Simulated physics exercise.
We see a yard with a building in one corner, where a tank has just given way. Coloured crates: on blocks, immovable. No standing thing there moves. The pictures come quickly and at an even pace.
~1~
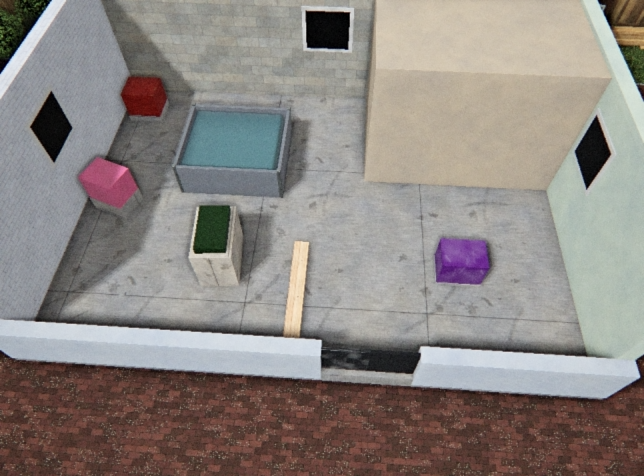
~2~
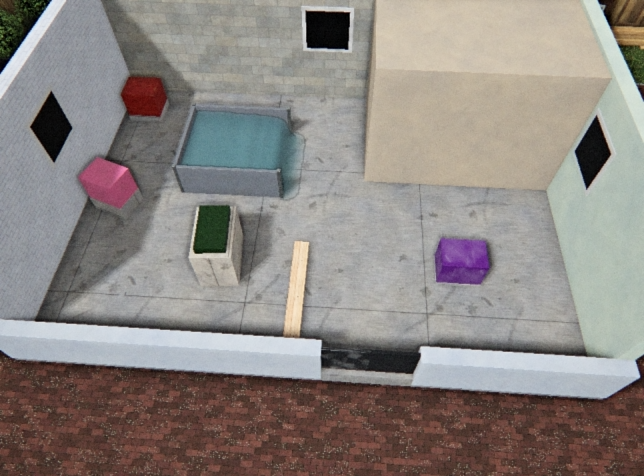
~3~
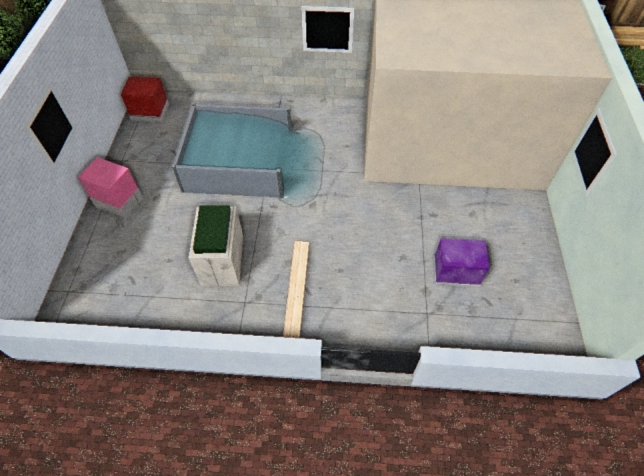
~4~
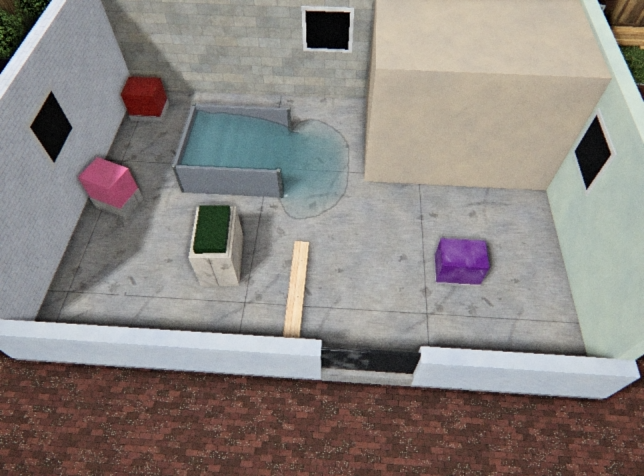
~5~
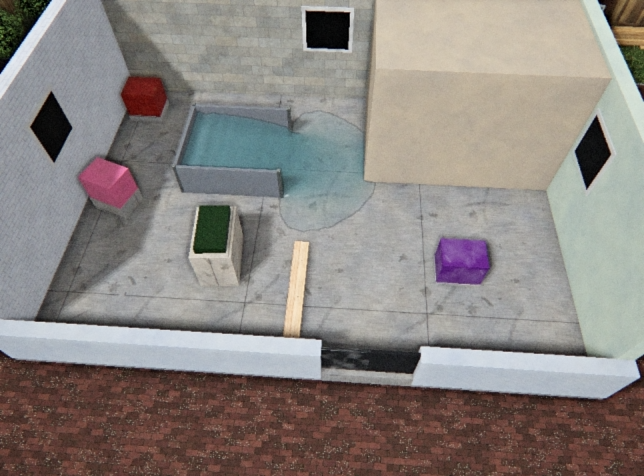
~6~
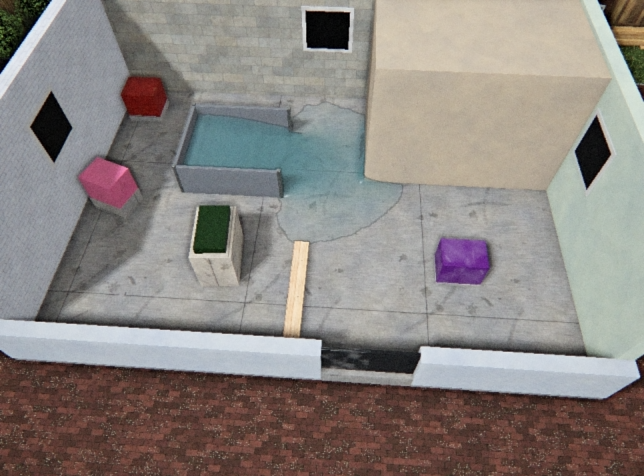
In a walled yard, water pours from a tank's right side and spreads across the floor.
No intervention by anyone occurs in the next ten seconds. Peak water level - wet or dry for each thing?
The red crate will be left wet; the purple crate will be left wet; the pink crate will be left dry.
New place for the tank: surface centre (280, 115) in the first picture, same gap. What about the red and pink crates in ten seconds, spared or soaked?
I reckon the red one is overrun, while the pink one is unharmed.
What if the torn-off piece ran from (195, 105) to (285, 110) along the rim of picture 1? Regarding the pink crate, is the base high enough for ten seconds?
Pink: Not reached.
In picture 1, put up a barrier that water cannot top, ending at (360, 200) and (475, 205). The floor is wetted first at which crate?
It's the purple-painted one.
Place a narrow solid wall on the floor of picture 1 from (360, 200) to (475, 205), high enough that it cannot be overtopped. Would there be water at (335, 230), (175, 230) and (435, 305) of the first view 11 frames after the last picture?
Taking the three spots in order: Soaked, spared, soaked.
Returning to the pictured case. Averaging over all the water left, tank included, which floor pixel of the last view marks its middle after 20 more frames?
Roughly (337, 185) in the last picture.
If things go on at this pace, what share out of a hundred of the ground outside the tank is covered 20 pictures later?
Roughly 55 per cent.
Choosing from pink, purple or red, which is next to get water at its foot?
That's the crate marked purple.
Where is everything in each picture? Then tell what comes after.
The water tank at (235, 139) is whole and still, in the first picture.
Water pours out at (284, 158) and has run to (298, 136), in the second picture.
Water pours out at (284, 158) and has run to (304, 131), in the third picture.
The front is at (316, 212), out from the gap at (284, 159), in the fourth picture.
The front is at (371, 186), out from the gap at (284, 159), in the fifth picture.
Water pours out at (284, 159) and has run to (396, 196), in the sixth picture.
A moment on, water covers 25 % of the floor; the red crate not reached, the purple crate water round its plinth, the pink crate not reached.
Next, water covers 35 % of the floor; the red crate not reached, the purple crate water round its plinth, the pink crate not reached.
Then, water covers 55 % of the floor; the red crate water round its plinth, the purple crate water round its plinth, the pink crate not reached.
Later, water covers 75 % of the floor; the red crate water round its plinth, the purple crate water round its plinth, the pink crate water round its plinth.
In the end, water covers 95 % of the floor; the red crate was topped, the purple crate was topped, the pink crate stayed above the water.
